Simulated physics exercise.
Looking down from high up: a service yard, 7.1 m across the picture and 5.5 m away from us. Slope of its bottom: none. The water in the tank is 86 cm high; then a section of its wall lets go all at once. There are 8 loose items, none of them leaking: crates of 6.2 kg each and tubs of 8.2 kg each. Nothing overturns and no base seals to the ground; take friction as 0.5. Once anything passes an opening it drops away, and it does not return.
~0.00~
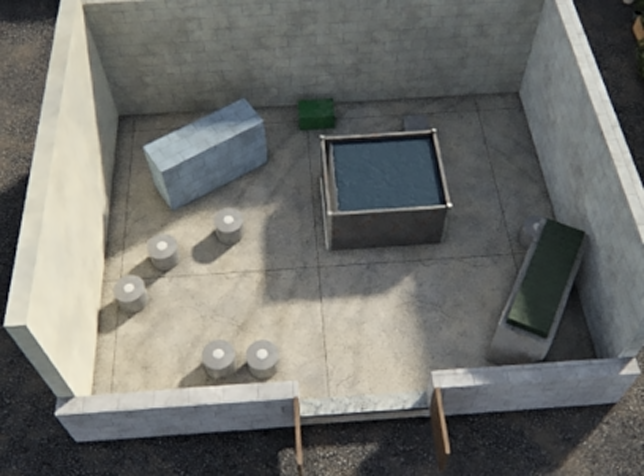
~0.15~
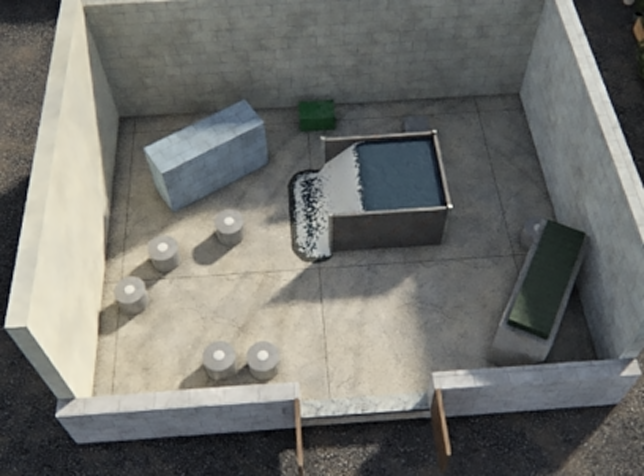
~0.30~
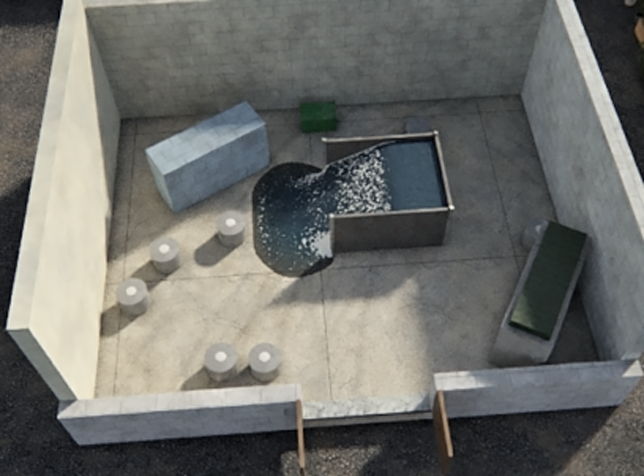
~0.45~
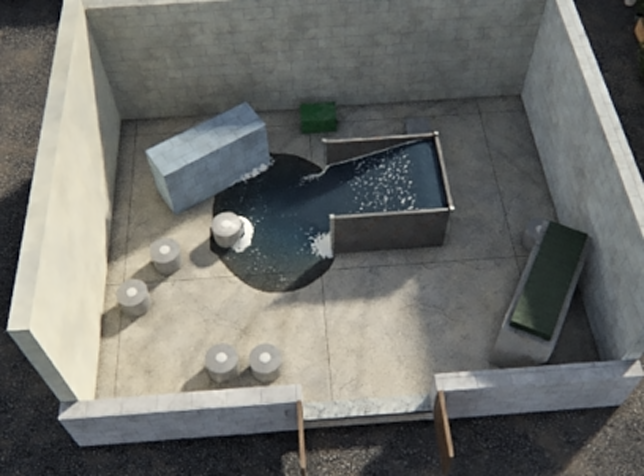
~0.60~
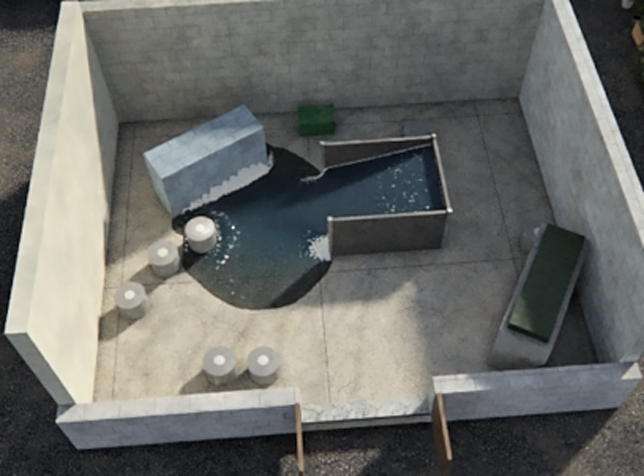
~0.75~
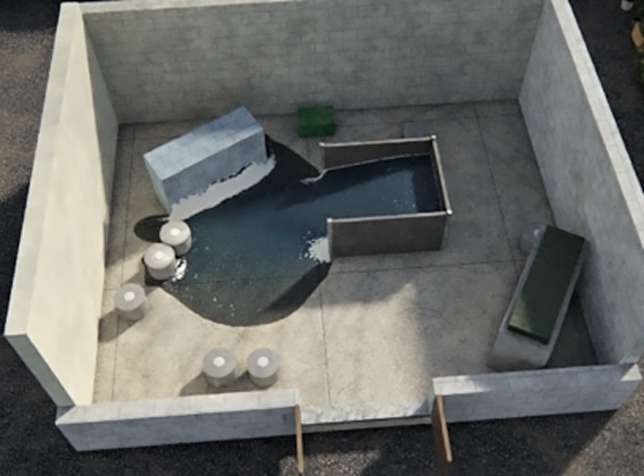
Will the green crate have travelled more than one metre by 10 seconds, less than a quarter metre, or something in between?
More than one metre.
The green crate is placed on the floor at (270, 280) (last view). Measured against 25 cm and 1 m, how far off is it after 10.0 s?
It gets carried off.
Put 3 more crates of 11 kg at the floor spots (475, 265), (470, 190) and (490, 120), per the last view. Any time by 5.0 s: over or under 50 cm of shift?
Going through them in the order asked, they come out shy of the mark, shy of the mark and shy of the mark.
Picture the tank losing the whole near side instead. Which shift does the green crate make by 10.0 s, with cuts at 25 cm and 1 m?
Under that change, the green crate keeps its spot.
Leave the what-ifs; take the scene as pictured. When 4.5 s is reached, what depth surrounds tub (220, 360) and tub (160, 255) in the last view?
First roughly 5 cm, second roughly 8 cm.
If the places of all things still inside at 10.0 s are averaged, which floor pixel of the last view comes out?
Mean position: Approximately (427, 165).
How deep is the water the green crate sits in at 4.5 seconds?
Close to 2 centimetres.
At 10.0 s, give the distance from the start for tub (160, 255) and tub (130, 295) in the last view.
250 cm and 700 cm, respectively.
After 2.0 s the green crate is near (316, 116), 0.0 m from its start, aground; 0 of 8 are out; 3 afloat.
After 4.5 s the green crate is near (344, 128), 0.6 m from its start, aground; 0 of 8 are out; 2 afloat.
After 7.0 s the green crate is near (387, 127), 1.2 m from its start, afloat; 0 of 8 are out; 3 afloat.
After 10.0 s the green crate is near (423, 104), 1.8 m from its start, afloat; 0 of 8 are out; 7 afloat.
